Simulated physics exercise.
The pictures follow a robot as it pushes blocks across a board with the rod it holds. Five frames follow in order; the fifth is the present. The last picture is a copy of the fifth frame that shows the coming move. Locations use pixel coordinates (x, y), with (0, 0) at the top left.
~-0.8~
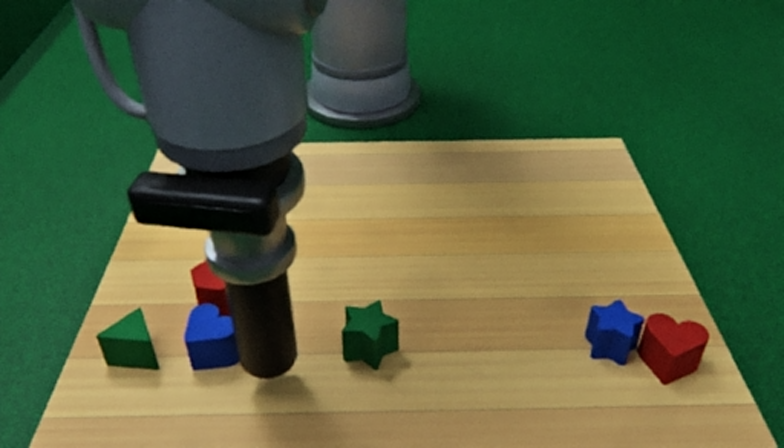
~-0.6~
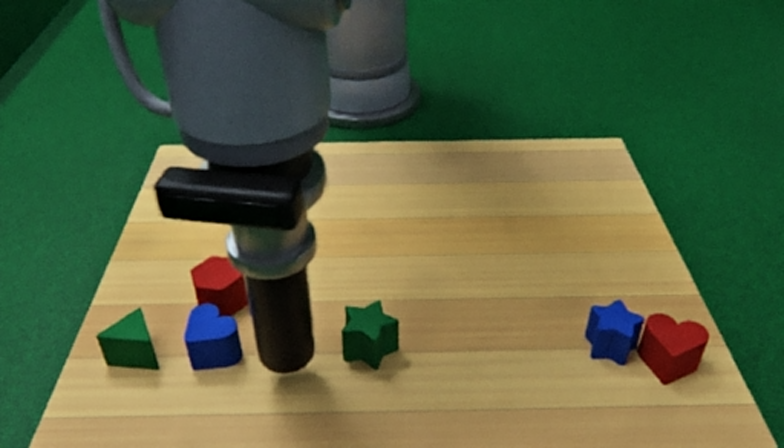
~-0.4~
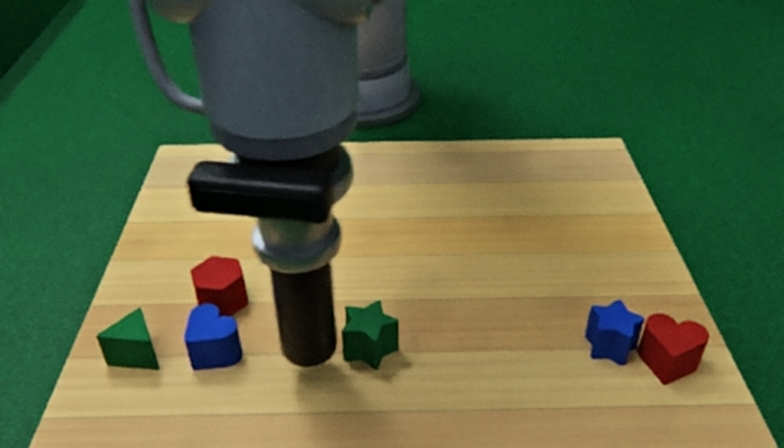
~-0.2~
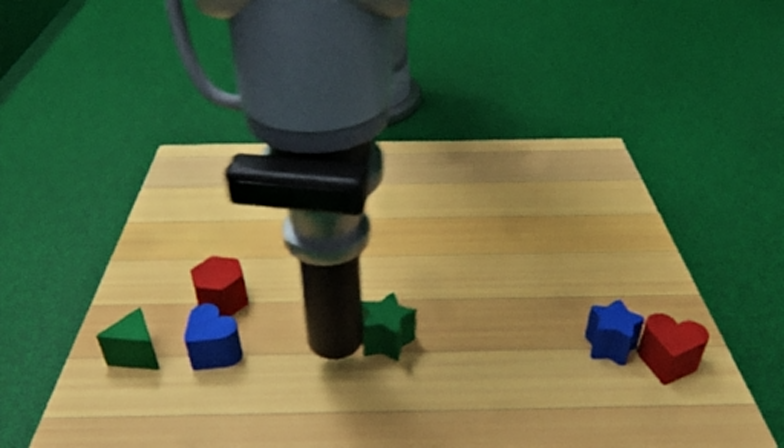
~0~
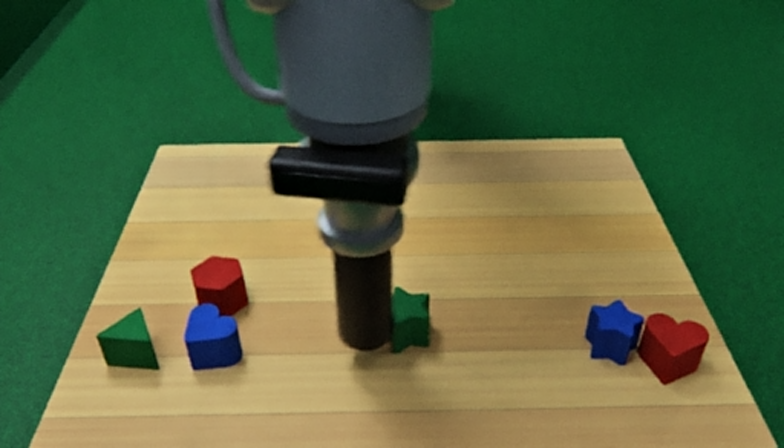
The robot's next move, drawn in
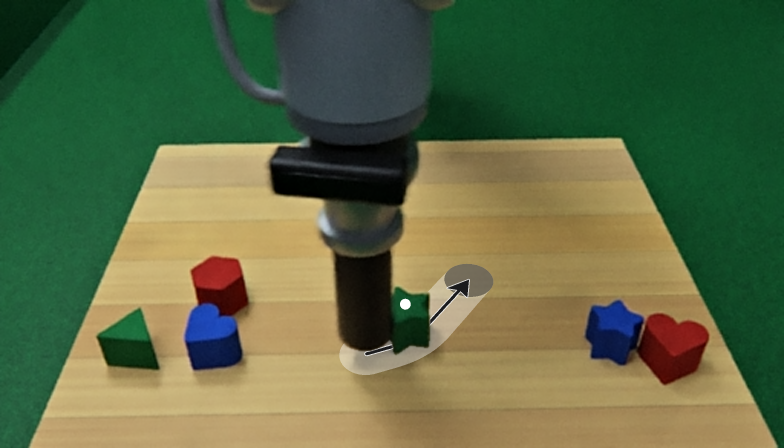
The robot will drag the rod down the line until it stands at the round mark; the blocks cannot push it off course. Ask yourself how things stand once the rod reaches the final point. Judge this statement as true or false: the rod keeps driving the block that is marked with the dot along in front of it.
That claim is true.
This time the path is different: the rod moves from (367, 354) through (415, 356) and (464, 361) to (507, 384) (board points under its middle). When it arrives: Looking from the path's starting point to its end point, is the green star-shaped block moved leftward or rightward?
The left.
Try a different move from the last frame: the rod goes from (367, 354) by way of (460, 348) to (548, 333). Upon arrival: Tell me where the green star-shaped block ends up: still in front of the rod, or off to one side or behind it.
Beside or behind.
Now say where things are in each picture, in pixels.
Tip of the rod at (269, 359), middles of tops, green star-shaped block at (368, 319), in the first frame.
Rod at (287, 354), nothing pushed, in the second frame.
Rod at (310, 348), nothing pushed, in the third frame.
Rod at (336, 341), green star-shaped block at (386, 311), in the fourth frame.
Rod at (366, 333), green star-shaped block at (405, 304), in the fifth frame.
The line goes from (367, 354) through (414, 337) and (443, 308) to (469, 280); the dot is on the green star-shaped block.
On the path given first. One third of the way, rod at (416, 315); green star-shaped block at (452, 286).
Two thirds of the way, rod at (446, 286); green star-shaped block at (483, 262).
At the end, rod at (470, 259); green star-shaped block at (510, 241), turned 15° clockwise.
